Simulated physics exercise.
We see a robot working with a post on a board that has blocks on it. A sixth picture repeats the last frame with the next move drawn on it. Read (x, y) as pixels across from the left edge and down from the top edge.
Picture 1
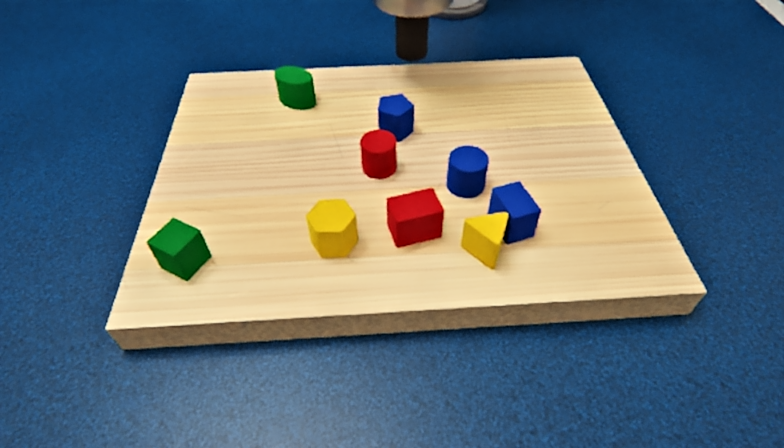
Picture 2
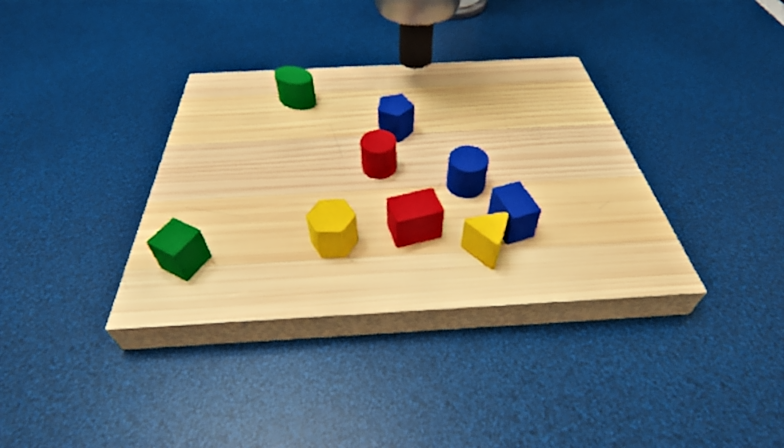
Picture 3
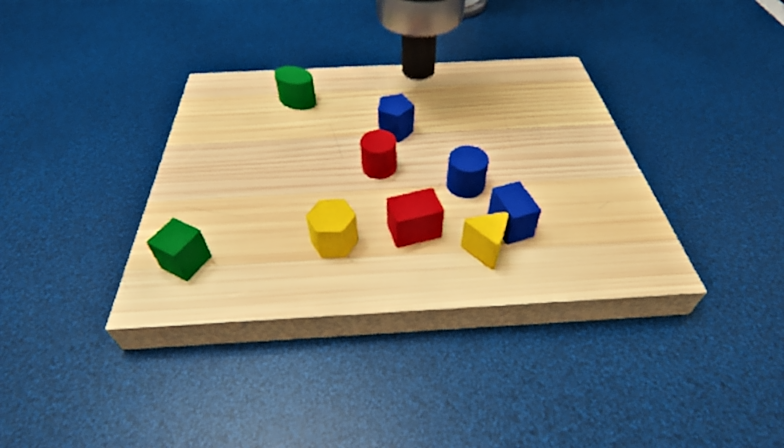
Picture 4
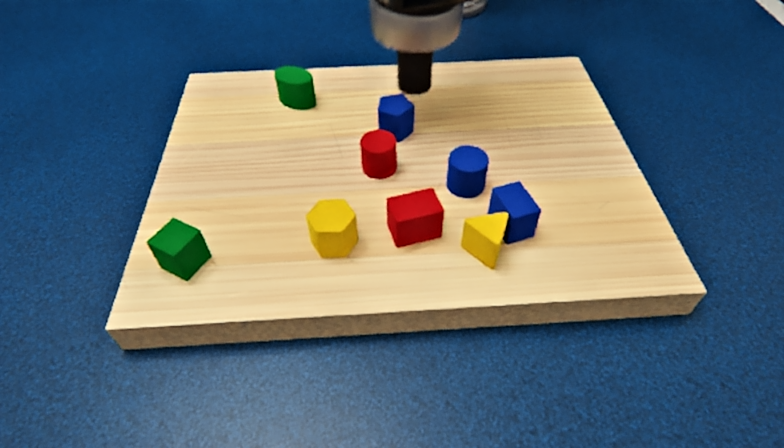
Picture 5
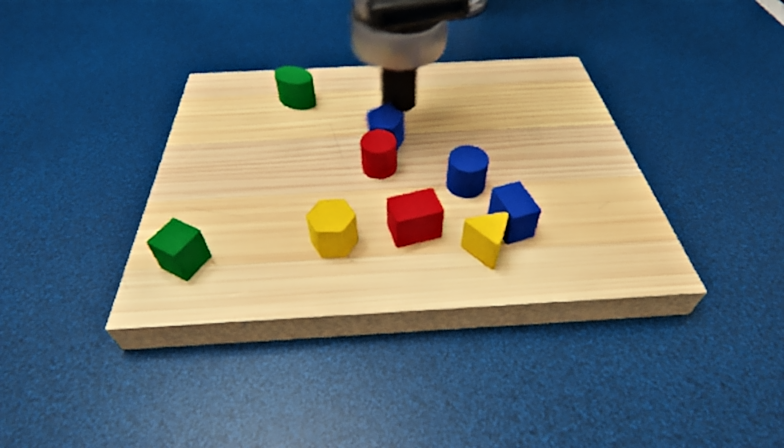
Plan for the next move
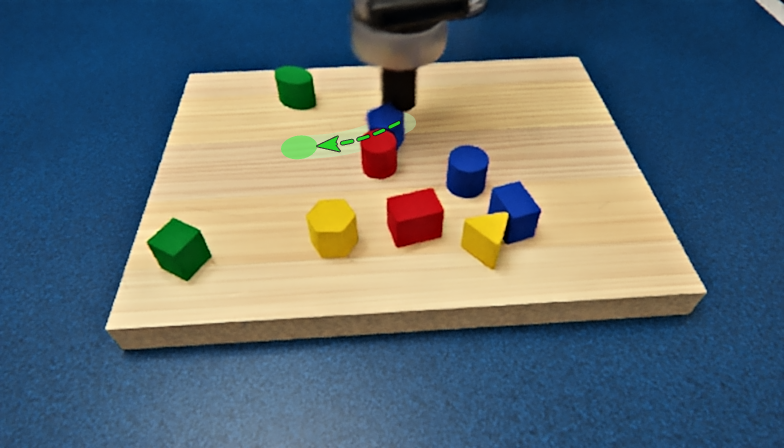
On a wooden board scattered with colored blocks, a robot's dark post came forward from the back edge, drifted slightly right, then moved left and nudged the blue pentagon toward the red round block.
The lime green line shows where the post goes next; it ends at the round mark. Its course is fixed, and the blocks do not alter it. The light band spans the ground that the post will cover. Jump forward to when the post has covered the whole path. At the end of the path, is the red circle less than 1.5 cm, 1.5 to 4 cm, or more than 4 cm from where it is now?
Its final spot will lie 1.5 to 4 cm from the current one.
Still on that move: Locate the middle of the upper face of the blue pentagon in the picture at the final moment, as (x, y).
It is at (345, 138).
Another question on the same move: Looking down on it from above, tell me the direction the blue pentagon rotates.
It ends up turned anticlockwise.
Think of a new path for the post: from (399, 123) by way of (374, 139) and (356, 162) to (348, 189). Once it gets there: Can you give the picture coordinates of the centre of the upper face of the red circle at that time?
The point I'd pick in the picture is (373, 186).
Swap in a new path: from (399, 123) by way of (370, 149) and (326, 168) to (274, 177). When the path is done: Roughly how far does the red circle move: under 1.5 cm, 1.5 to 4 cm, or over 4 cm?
It slides well over 4 cm.
The drawn path runs from (399, 123) by way of (370, 136) and (336, 144) to (299, 147).
What follows on the original path. One third of the way, post (369, 116); red circle (375, 152); blue pentagon (361, 131), turned 40° anticlockwise.
Two thirds of the way, post (333, 124); red circle (374, 155); blue pentagon (345, 138), turned 80° anticlockwise.
At the end, post (295, 127); green oval not moved; red circle (374, 155); blue pentagon (345, 138), turned 80° anticlockwise.
